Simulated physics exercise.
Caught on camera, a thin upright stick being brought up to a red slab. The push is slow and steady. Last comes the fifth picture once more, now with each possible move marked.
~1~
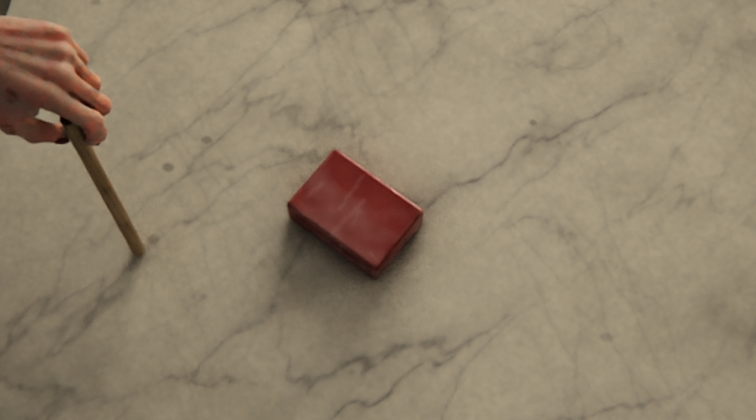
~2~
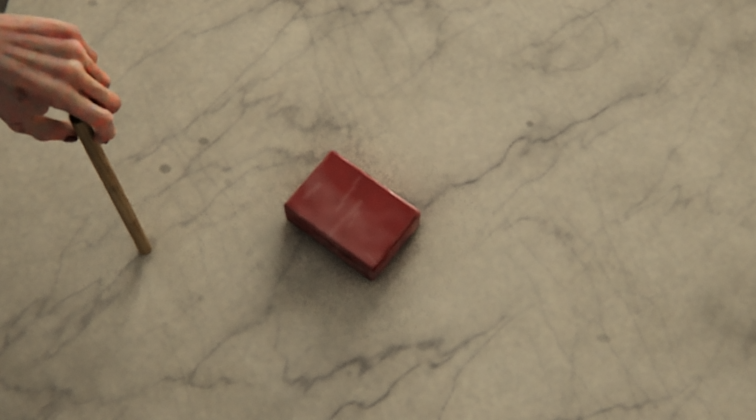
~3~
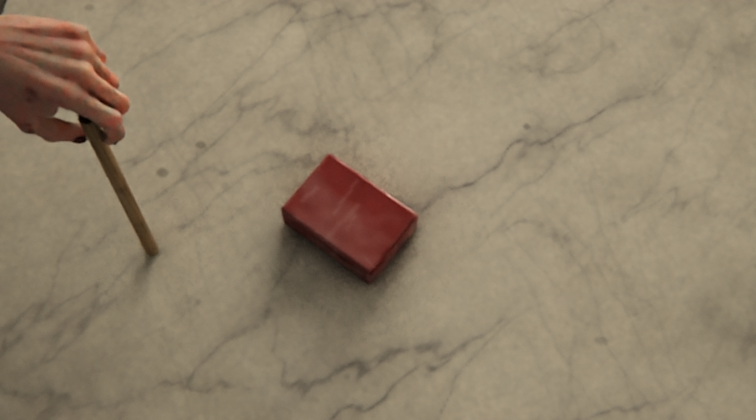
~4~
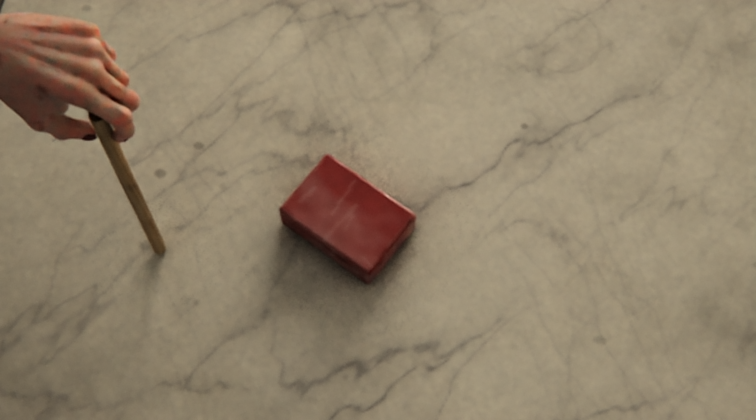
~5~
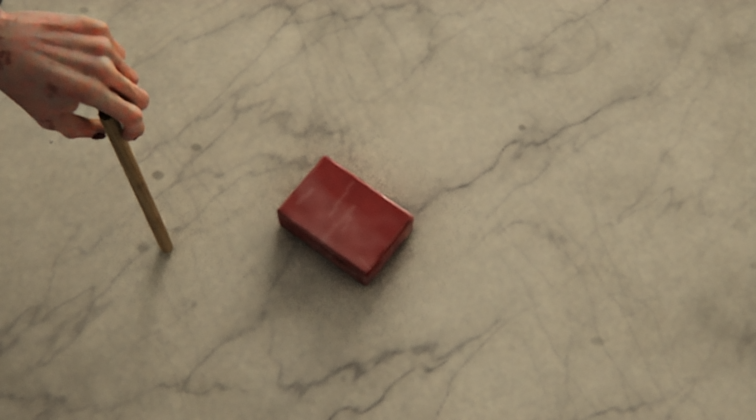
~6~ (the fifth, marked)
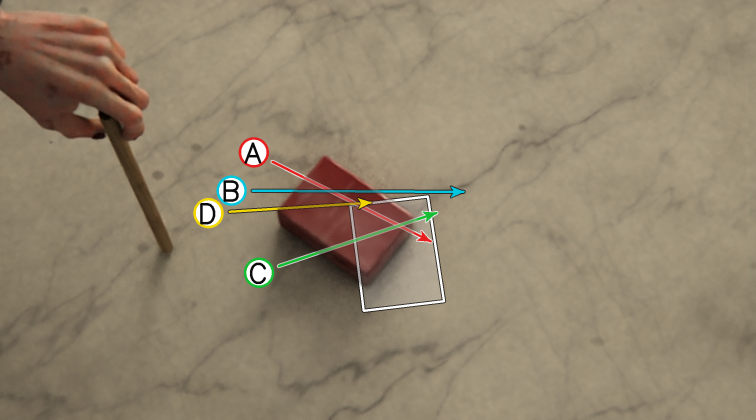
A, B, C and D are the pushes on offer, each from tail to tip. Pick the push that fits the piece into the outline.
Arrow B does it.
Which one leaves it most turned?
Stroke A.
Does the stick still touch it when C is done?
At the end, yes.
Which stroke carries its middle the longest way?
A.
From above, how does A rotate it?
It turns clockwise.
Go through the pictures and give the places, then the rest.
Red slab (354, 207), in the first frame.
Red slab (352, 208), in the second frame.
Red slab (349, 211), in the third frame.
Red slab (347, 211), in the fourth frame.
Red slab (345, 213), in the fifth frame.
On the copy, A from (273, 162) to (431, 241); B from (253, 191) to (464, 192); C from (279, 266) to (436, 213); D from (229, 212) to (371, 203).
On B. First, foot of the stick (328, 192), piece (368, 223).
Then, foot of the stick (405, 192), piece (395, 240).
Finally, foot of the stick (464, 193), piece (397, 242); it fills the outline.
By contrast, A leaves the piece out of the outline, at (409, 287); C leaves the piece out of the outline, at (398, 162); D leaves the piece out of the outline, at (410, 237).
